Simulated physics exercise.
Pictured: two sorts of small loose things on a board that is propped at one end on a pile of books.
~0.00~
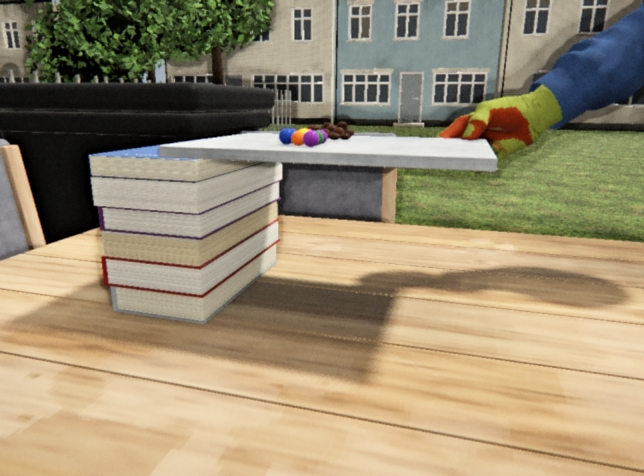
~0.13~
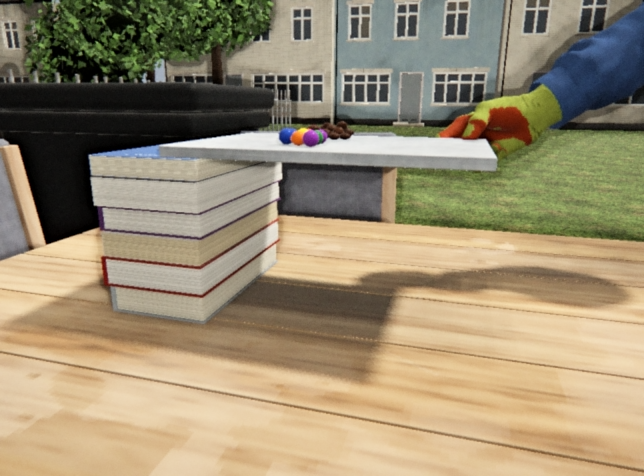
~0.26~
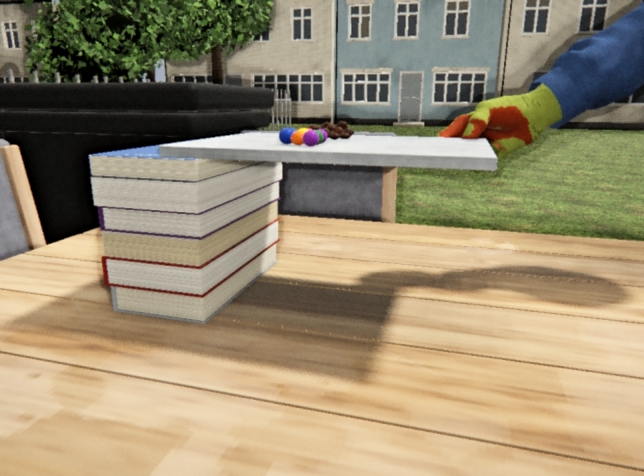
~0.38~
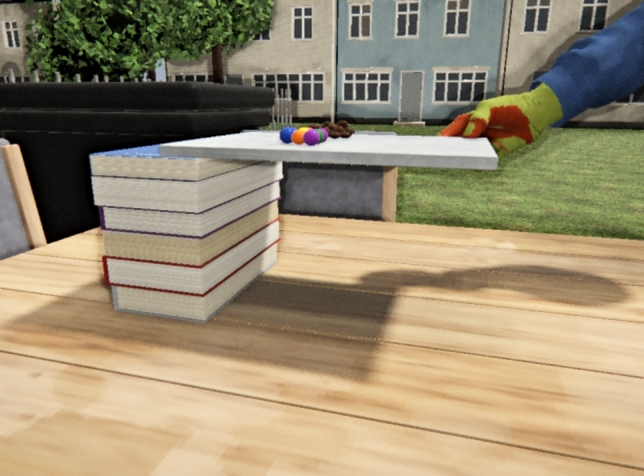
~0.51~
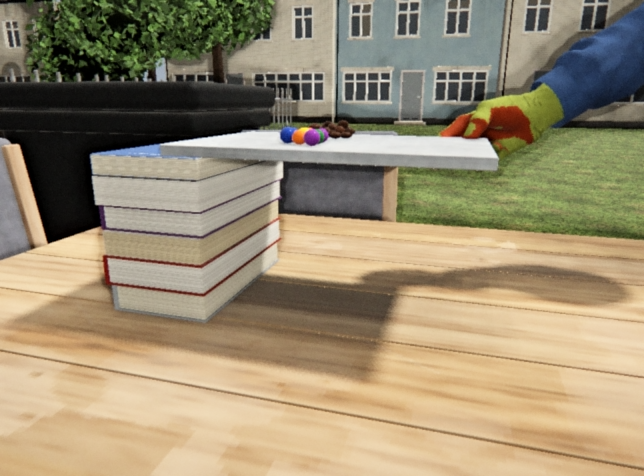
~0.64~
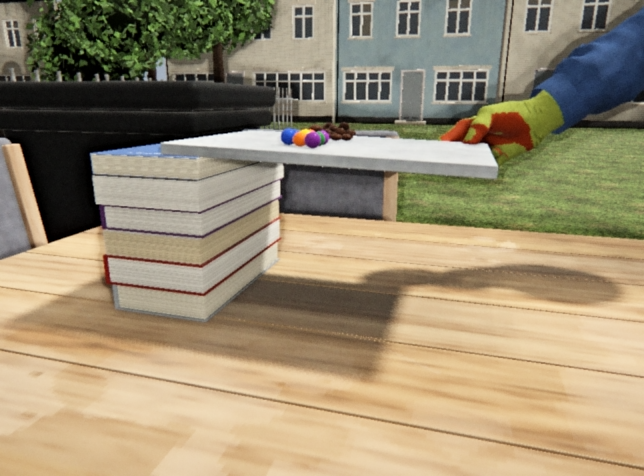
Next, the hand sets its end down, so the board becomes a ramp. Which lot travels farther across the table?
The one going farther is the nearest lot.
Around 1.36 s, board sloping at 22°; front lot mostly less than half a board's length out; back lot all still on the board.
Around 2.00 s, board sloping at 39°; front lot mostly one to two board lengths out; back lot mostly less than half a board's length out.
Around 2.54 s, board resting at 40°; front lot mostly one to two board lengths out, about a quarter gone off the table; back lot mostly less than half a board's length out.
Finally (3.2 s), board resting at 40°; front lot mostly more than two board lengths out, most gone off the table; back lot mostly less than half a board's length out; the front lot has gone farther.
